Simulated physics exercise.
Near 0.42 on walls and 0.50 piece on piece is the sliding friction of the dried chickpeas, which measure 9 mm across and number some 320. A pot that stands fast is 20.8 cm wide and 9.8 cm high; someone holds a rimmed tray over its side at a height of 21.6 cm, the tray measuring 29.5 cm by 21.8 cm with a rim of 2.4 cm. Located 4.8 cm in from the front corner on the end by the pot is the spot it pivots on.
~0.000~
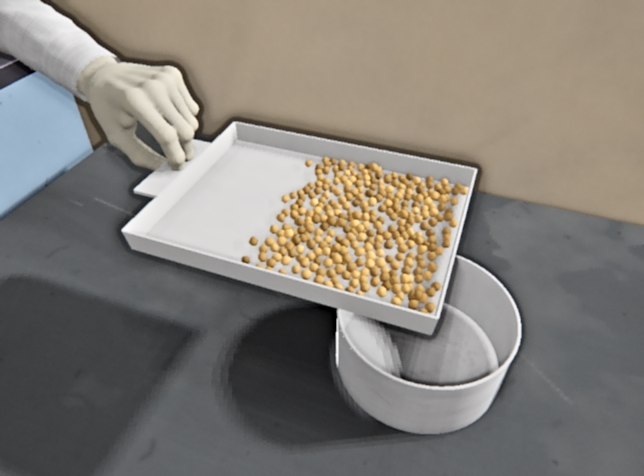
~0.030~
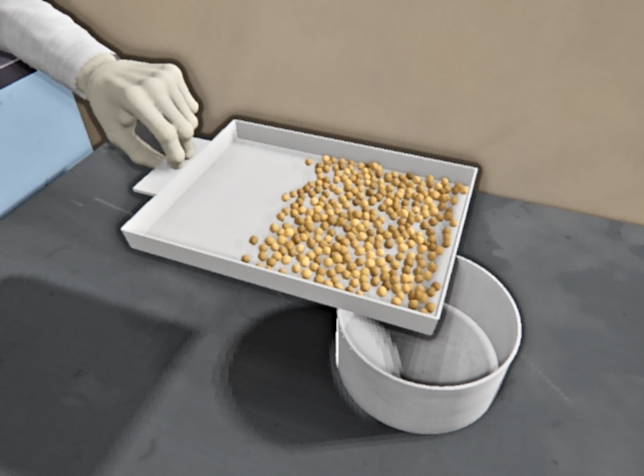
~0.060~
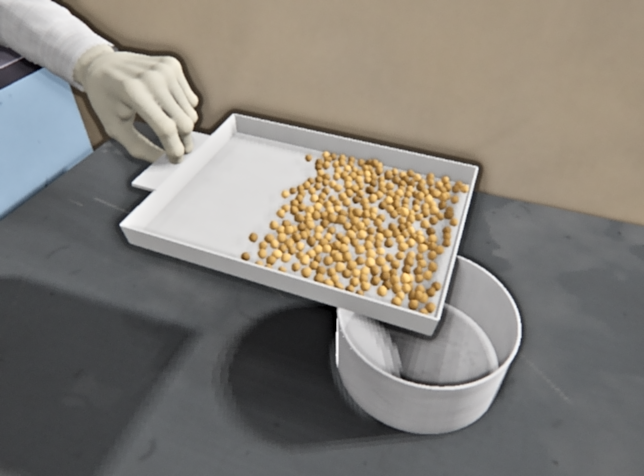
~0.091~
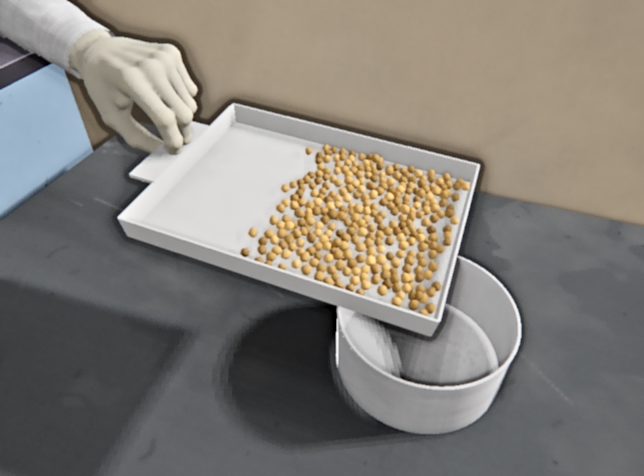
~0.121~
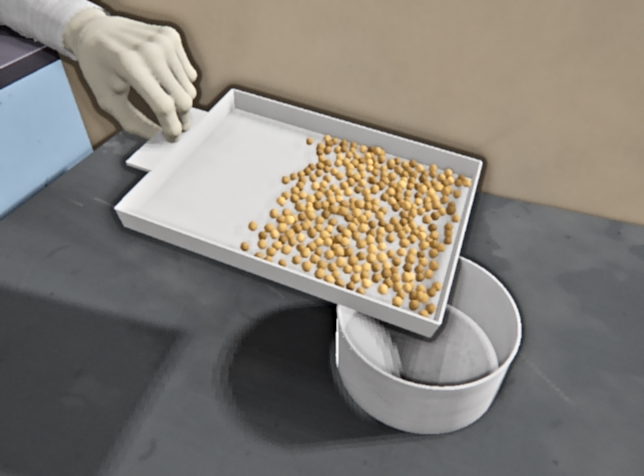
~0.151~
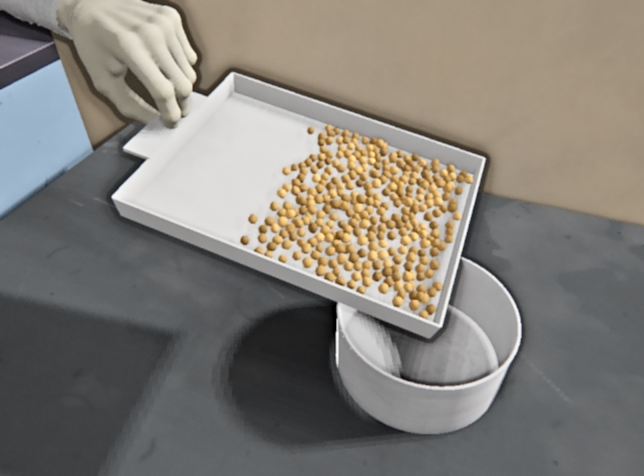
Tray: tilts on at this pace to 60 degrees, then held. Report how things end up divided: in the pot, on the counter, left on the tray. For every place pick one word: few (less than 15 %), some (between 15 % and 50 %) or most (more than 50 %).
Pot gets few, counter gets few, tray gets most.
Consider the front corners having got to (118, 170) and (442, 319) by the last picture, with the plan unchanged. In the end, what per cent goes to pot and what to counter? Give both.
Split: Pot = 0, counter = 5.
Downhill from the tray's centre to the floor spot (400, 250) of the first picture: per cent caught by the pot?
Around 0 percent of them.
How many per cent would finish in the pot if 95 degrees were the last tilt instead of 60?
Near 0 %, then.
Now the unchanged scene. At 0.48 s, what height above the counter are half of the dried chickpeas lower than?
About 28 centimetres.
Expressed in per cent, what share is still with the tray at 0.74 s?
It works out to near 100 per cent of the load.
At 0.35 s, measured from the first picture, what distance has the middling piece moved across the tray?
Some 1 cm.
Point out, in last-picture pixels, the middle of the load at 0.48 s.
Approx. (422, 207).
After 0.35 s, tilt 37 degrees; the tray holds 100 %, the pot 0 %.
After 0.48 s, tilt 53 degrees; the tray holds 100 %, the pot 0 %.
After 0.74 s, tilt 60 degrees; the tray holds 100 %, the pot 0 %.
At rest (1.6 s), pot 0 %, counter 5 %, tray 95 %.
